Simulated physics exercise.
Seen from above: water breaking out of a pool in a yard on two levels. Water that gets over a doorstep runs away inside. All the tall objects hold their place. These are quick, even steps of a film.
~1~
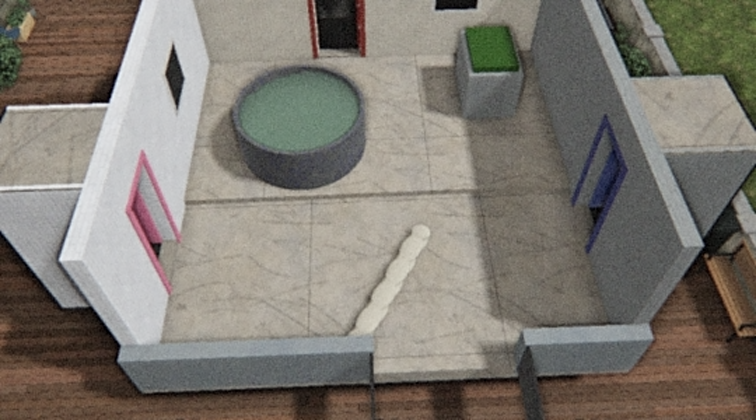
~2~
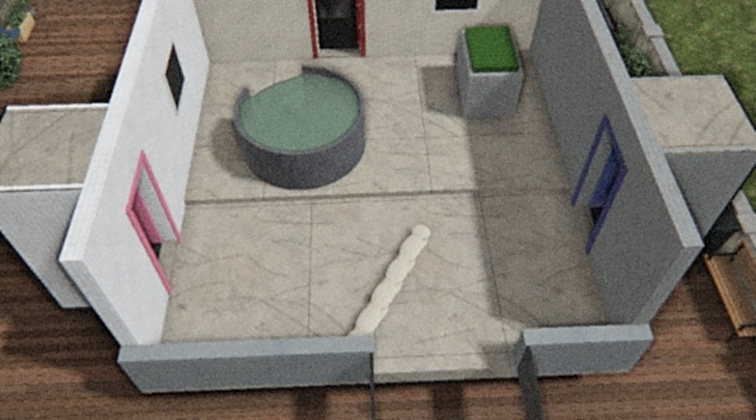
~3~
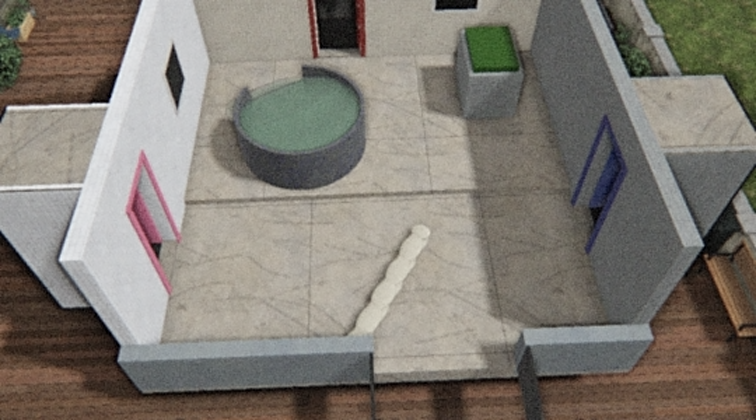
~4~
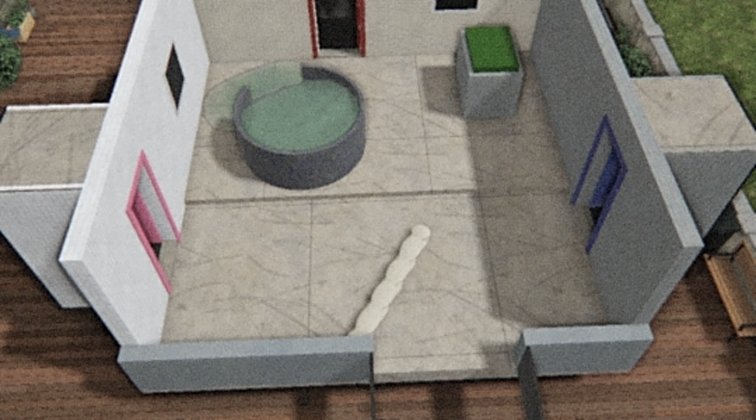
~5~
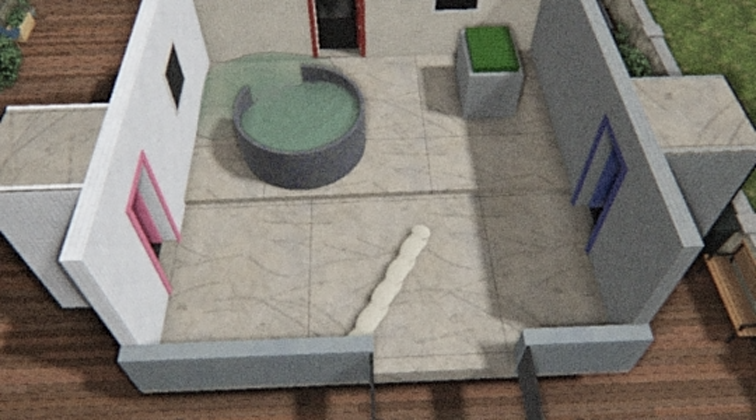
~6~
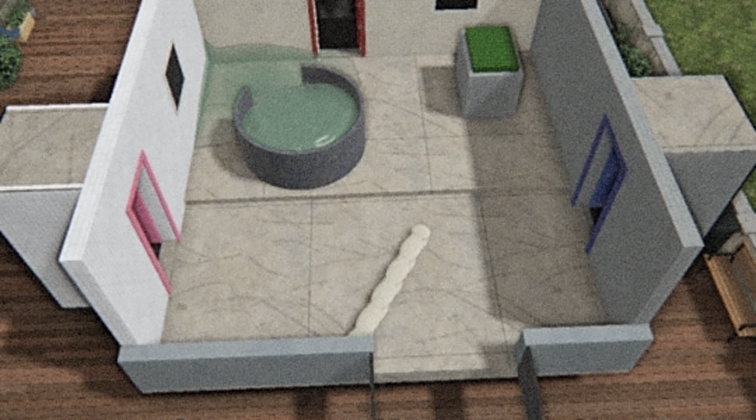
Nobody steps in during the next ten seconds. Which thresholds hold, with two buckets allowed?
In the end: The blue door holds within the limit; the pink door holds within the limit; the red door floods.
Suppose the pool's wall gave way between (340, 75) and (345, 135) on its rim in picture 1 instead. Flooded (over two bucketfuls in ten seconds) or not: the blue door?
One by one: Blue door passes that mark.
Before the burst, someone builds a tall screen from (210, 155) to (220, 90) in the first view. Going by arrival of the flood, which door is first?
The door marked red.
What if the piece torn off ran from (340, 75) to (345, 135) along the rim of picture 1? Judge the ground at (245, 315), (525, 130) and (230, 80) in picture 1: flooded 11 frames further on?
One after the other: Clear, awash, not flooded.
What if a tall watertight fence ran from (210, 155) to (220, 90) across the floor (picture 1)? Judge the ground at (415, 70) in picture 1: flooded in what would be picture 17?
At that place: Wet.
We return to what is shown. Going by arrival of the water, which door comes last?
It is the blue door.
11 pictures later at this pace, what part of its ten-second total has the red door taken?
Roughly 20 per cent.
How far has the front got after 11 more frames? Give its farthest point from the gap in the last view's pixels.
Close to (453, 54).
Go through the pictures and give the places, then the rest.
In the first frame, the round tank at (300, 110) is whole and still.
In the second frame, the front is at a hidden place, out from the gap on the round tank's far side.
In the third frame, the front is at a hidden place, out from the gap on the round tank's far side.
In the fourth frame, water pours out on the round tank's far side and has run to (214, 92).
In the fifth frame, water pours out on the round tank's far side and has run to (209, 71).
In the sixth frame, the front is at (210, 64), out from the gap on the round tank's far side.
A moment on, water covers 10 % of the floor; the blue door not reached, the pink door not reached, the red door under two buckets in.
Next, water covers 25 % of the floor; the blue door not reached, the pink door not reached, the red door over two buckets in.
Then, water covers 50 % of the floor; the blue door not reached, the pink door wet at the sill, nothing in, the red door over two buckets in.
Later, water covers 85 % of the floor; the blue door wet at the sill, nothing in, the pink door wet at the sill, nothing in, the red door far over two buckets in.
In the end, water covers 95 % of the floor; the blue door wet at the sill, nothing in, the pink door under two buckets in, the red door far over two buckets in.
